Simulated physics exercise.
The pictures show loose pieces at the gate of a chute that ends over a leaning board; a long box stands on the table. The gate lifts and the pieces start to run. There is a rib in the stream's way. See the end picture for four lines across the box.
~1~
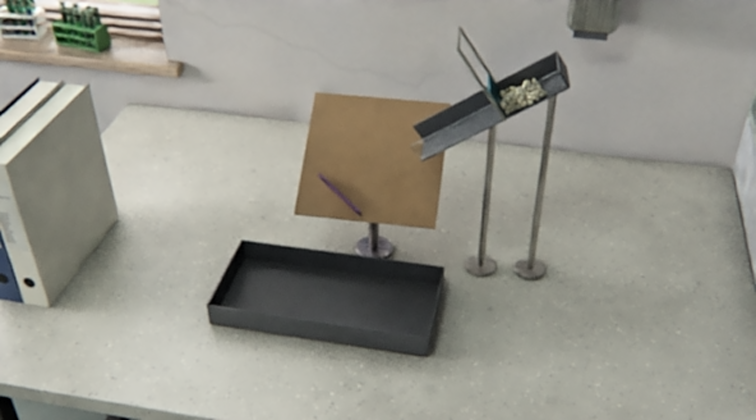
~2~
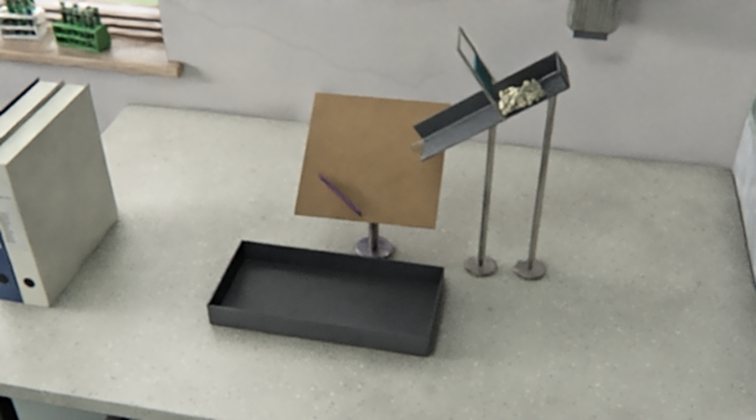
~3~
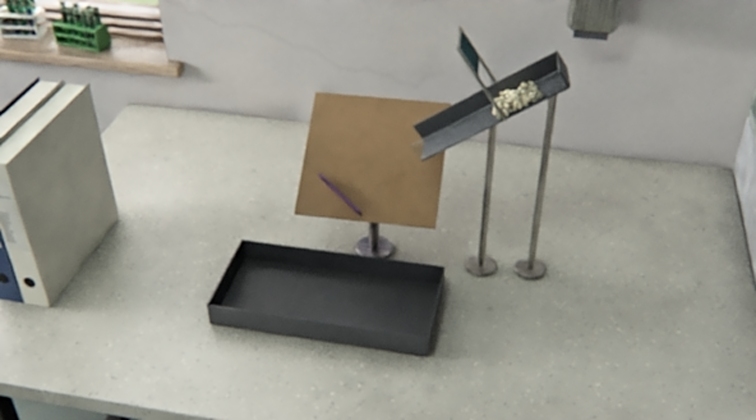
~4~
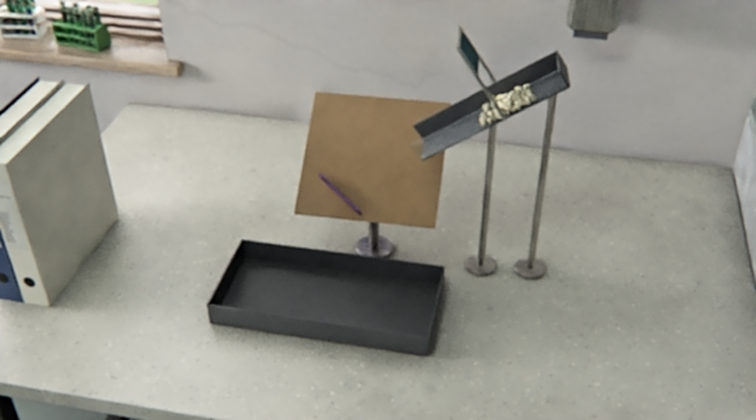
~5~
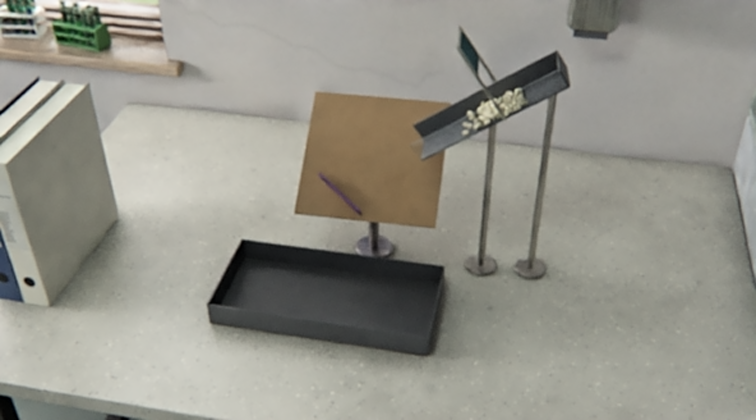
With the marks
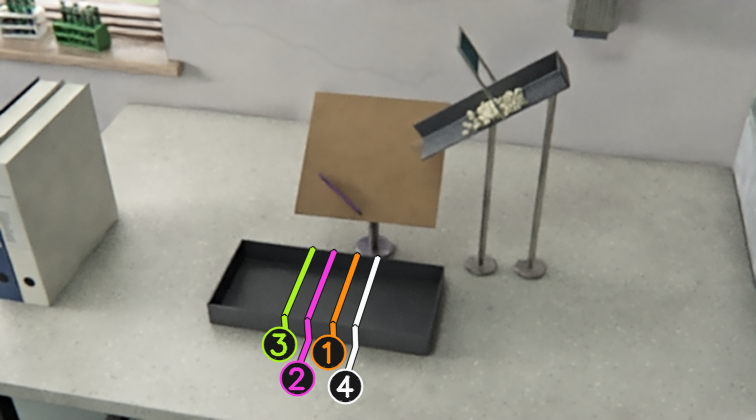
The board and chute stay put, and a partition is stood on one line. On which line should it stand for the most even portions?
Use line 4.
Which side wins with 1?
Right.
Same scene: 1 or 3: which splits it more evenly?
1.
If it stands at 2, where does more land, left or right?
More lands on the right.
On the marked copy, line 1 crosses the front rim at (333, 323); line 2 crosses the front rim at (307, 319); line 3 crosses the front rim at (284, 316); line 4 crosses the front rim at (355, 326).
With 1, of what is caught, a small share on the left of the divider, the bulk on the right.
With 2, of what is caught, none at all on the left of the divider, the whole lot on the right.
With 3, of what is caught, none at all on the left of the divider, the whole lot on the right.
With 4, of what is caught, close to half on the left of the divider, close to half on the right.
